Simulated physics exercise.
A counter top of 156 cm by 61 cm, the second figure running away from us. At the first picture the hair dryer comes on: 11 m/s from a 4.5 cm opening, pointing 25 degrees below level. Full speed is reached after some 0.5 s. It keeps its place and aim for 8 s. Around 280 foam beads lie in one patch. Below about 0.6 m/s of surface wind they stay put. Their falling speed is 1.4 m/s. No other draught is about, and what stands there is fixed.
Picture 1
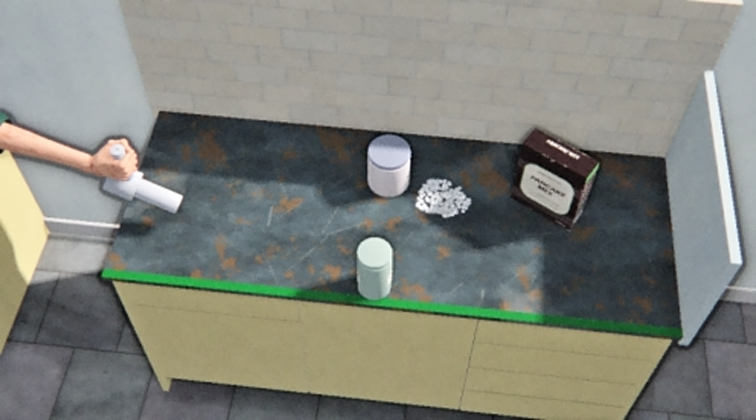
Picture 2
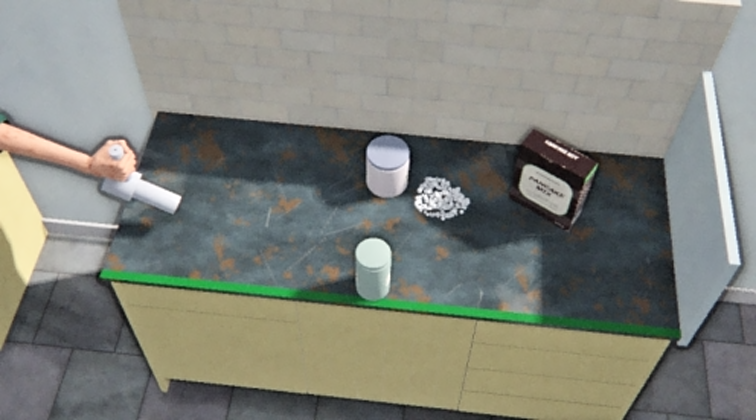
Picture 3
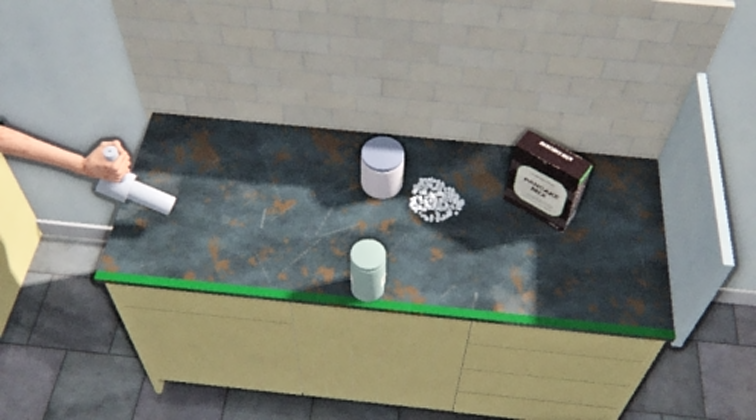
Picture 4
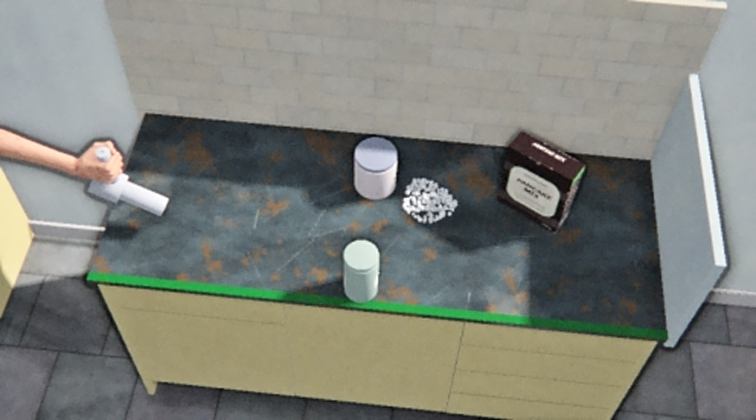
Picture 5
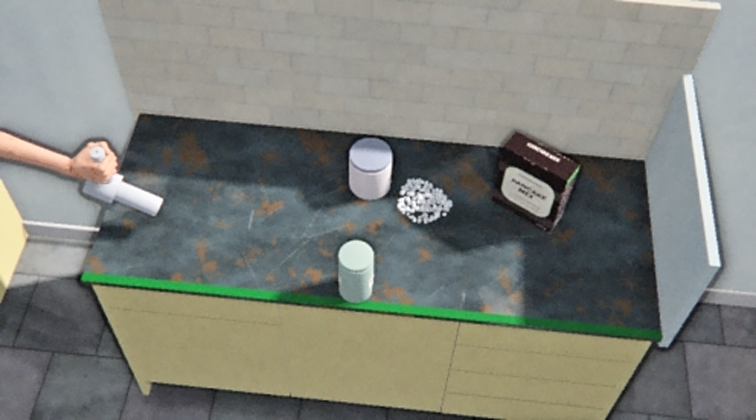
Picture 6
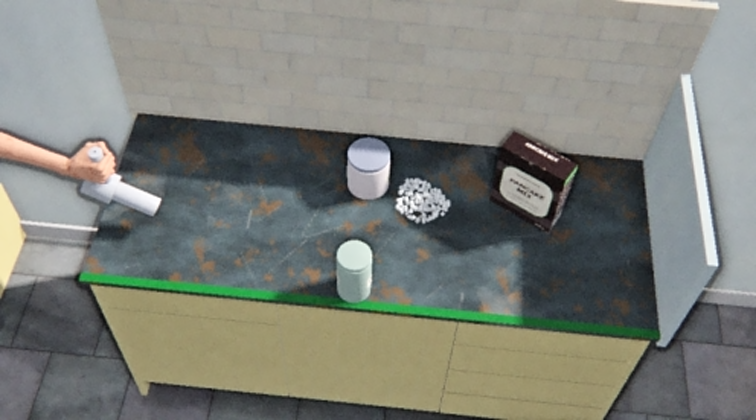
A hand held a white hair dryer at the left end of a dark counter, pointed towards two jars, a heap of white foam beads and a carton, and the beads barely stirred.
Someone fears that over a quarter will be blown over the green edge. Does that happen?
Answer: No.
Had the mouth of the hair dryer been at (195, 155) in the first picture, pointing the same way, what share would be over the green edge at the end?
In that case some 20 per cent.
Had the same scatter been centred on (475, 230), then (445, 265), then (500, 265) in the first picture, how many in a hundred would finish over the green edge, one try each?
In turn about 3 %, 70 %, 60 %.
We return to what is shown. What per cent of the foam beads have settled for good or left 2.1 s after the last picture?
Near 10 %.
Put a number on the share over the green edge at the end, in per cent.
About 0 %.
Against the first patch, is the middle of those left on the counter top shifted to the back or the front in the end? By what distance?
Towards the back, some 20 cm.
Then, 1.2 s after the last picture the count stands so, 0 % are over the green edge; the middle of those still in play is near (507, 167).
Then, 2.1 s after the last picture the count stands so, 0 % are over the green edge; the middle of those still in play is near (608, 161).
Then, 4.0 s after the last picture the count stands so, 0 % are over the green edge; the middle of those still in play is near (610, 163).
Then, 7.6 s after the last picture, at the end, 0 % are over the green edge; the middle of those still in play is near (615, 162).
